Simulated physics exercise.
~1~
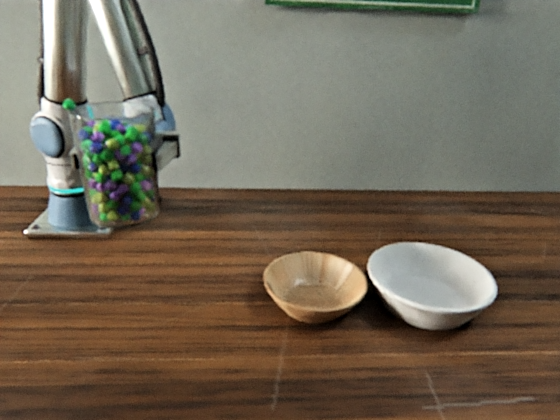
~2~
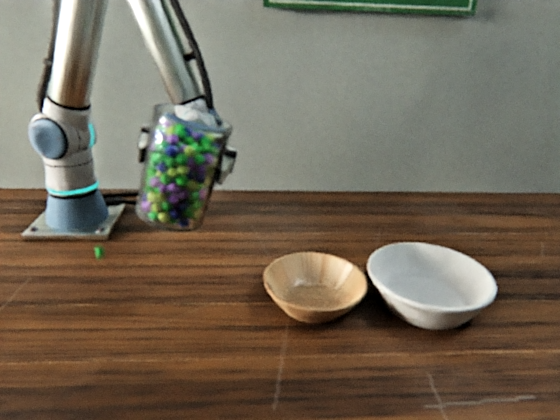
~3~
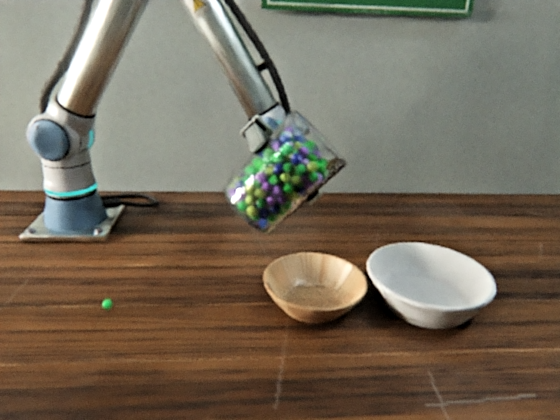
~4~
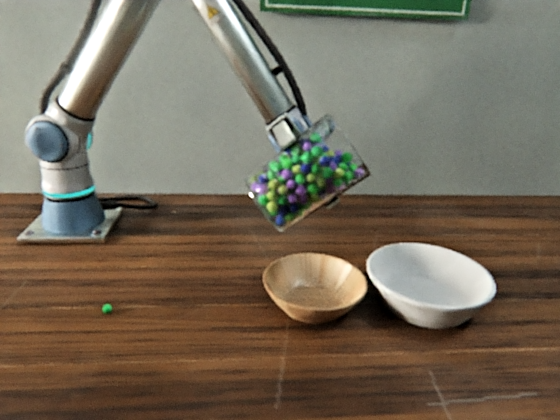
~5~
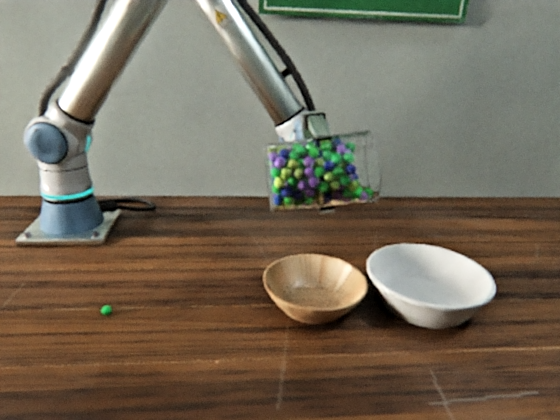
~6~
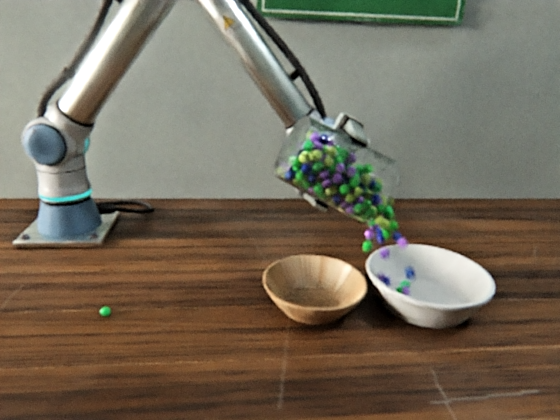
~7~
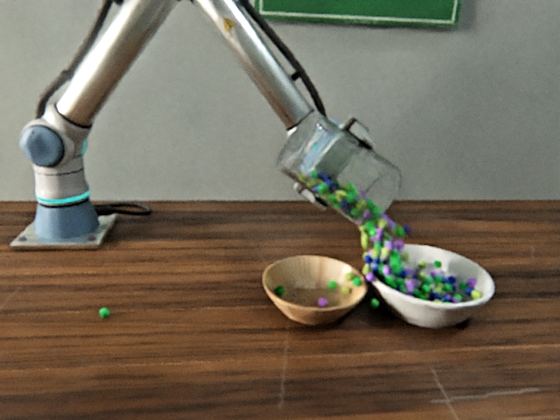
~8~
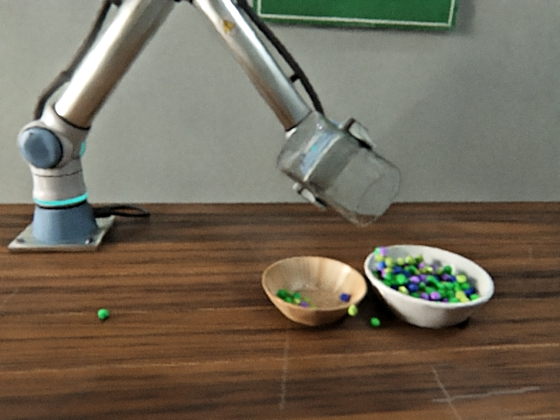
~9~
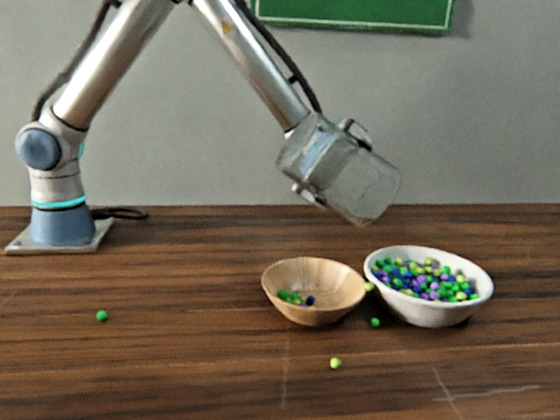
On a dark wooden table, a robot arm carries a clear cup of green, purple and yellow balls rightward, dropping one, then tips it over two bowls. Most pour into the white bowl, while a few land in the wooden bowl and on the table, leaving the cup empty.
